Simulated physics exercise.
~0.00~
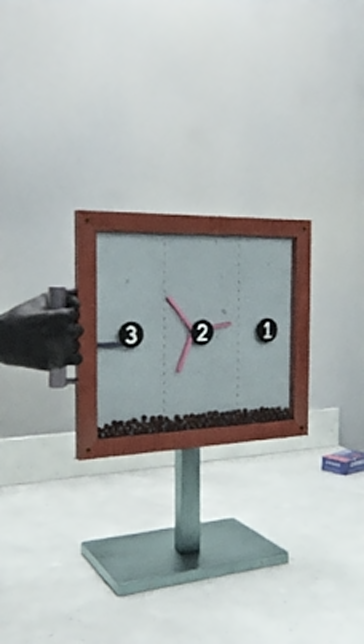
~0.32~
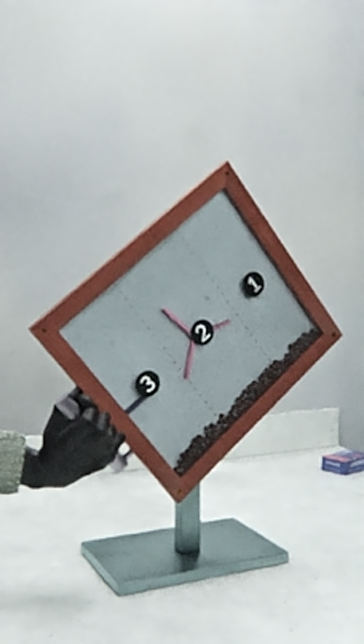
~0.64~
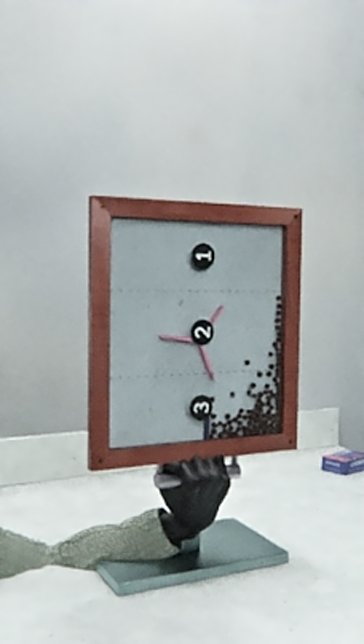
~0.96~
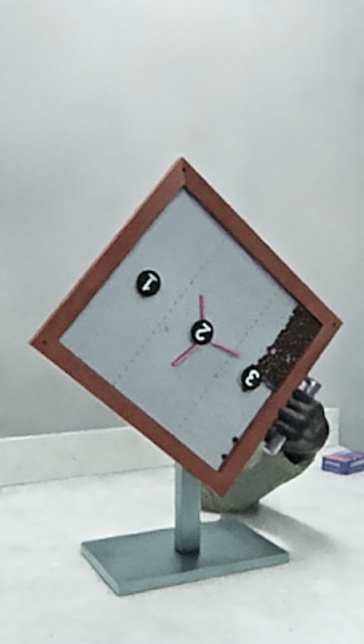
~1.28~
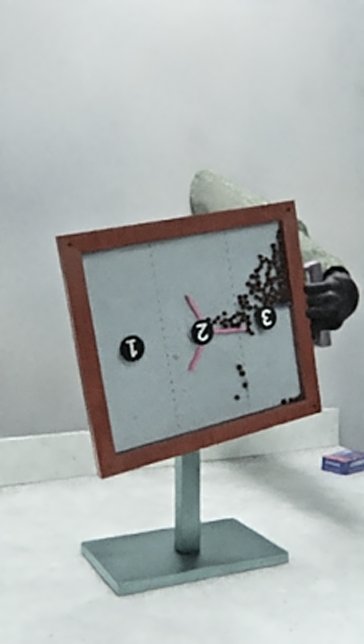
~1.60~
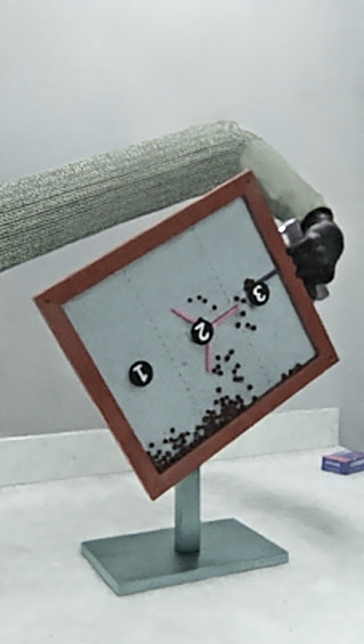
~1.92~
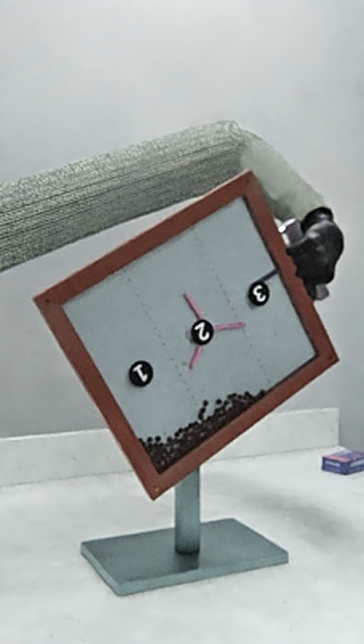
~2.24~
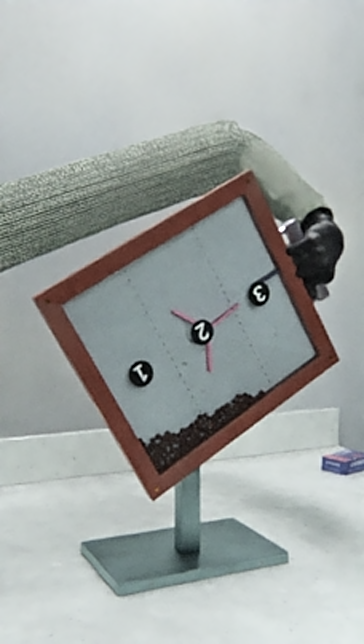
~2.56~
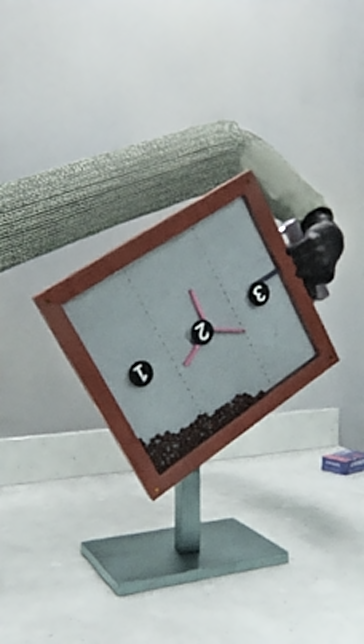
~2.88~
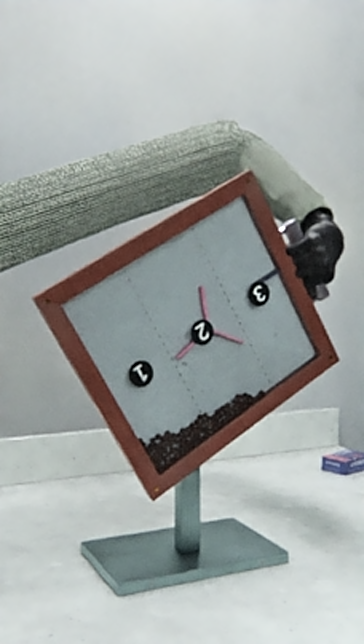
On a pale tabletop, a gloved hand turned a red-framed box on a stand anticlockwise until it was well past upside down, and the dark pills inside tumbled across and settled along the lower edge, mostly in strip one with the rest in strip two.
